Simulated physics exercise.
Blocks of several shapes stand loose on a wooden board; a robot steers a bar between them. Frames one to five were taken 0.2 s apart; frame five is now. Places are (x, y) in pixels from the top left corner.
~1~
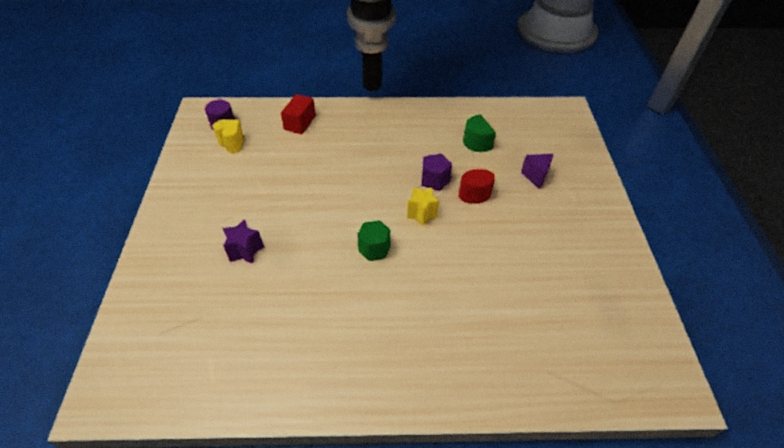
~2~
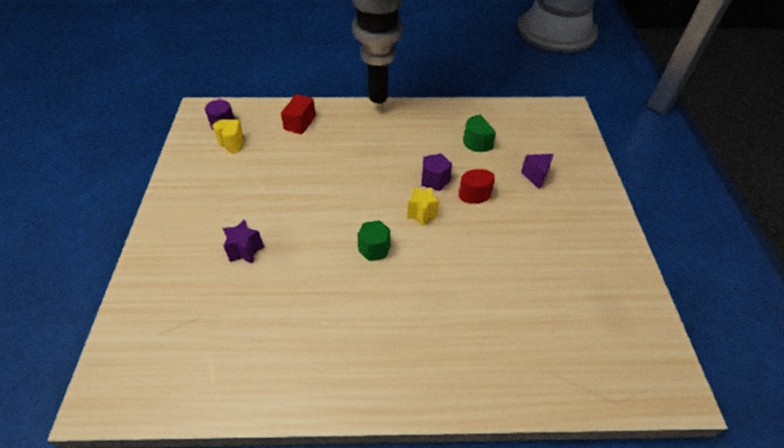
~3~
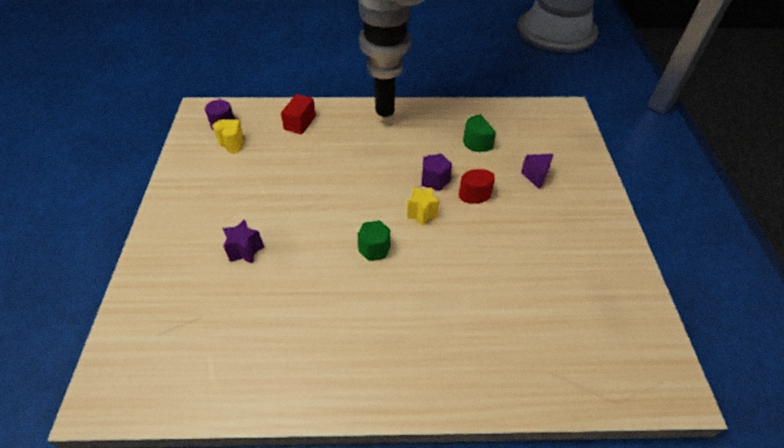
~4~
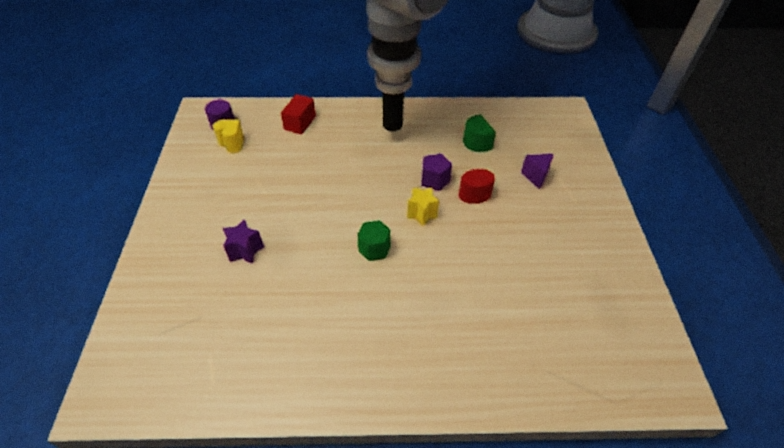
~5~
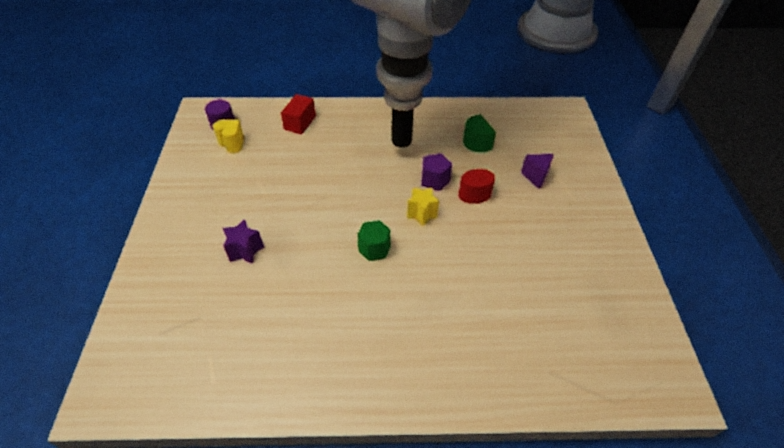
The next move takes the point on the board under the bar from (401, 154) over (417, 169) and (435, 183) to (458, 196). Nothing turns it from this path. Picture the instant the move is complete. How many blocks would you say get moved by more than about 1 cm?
Two blocks shift.
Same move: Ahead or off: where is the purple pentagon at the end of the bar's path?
Ahead.
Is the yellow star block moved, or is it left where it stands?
The block you're asking about stays where it is.
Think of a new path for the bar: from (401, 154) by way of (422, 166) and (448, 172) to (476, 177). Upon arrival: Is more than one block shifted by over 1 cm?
No, that is not how it ends up.
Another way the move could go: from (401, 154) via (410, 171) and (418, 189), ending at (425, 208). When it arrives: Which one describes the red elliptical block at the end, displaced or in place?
By the end it is where it was.
On the path given first. One third of the way, bar at (418, 157); purple pentagon at (439, 164).
Two thirds of the way, bar at (436, 172); purple pentagon at (460, 178); red elliptical block at (490, 181), turned 20° anticlockwise.
At the end, bar at (460, 184); yellow star block not moved; purple pentagon at (482, 191), turned 35° anticlockwise; red elliptical block at (510, 186), turned 45° anticlockwise.
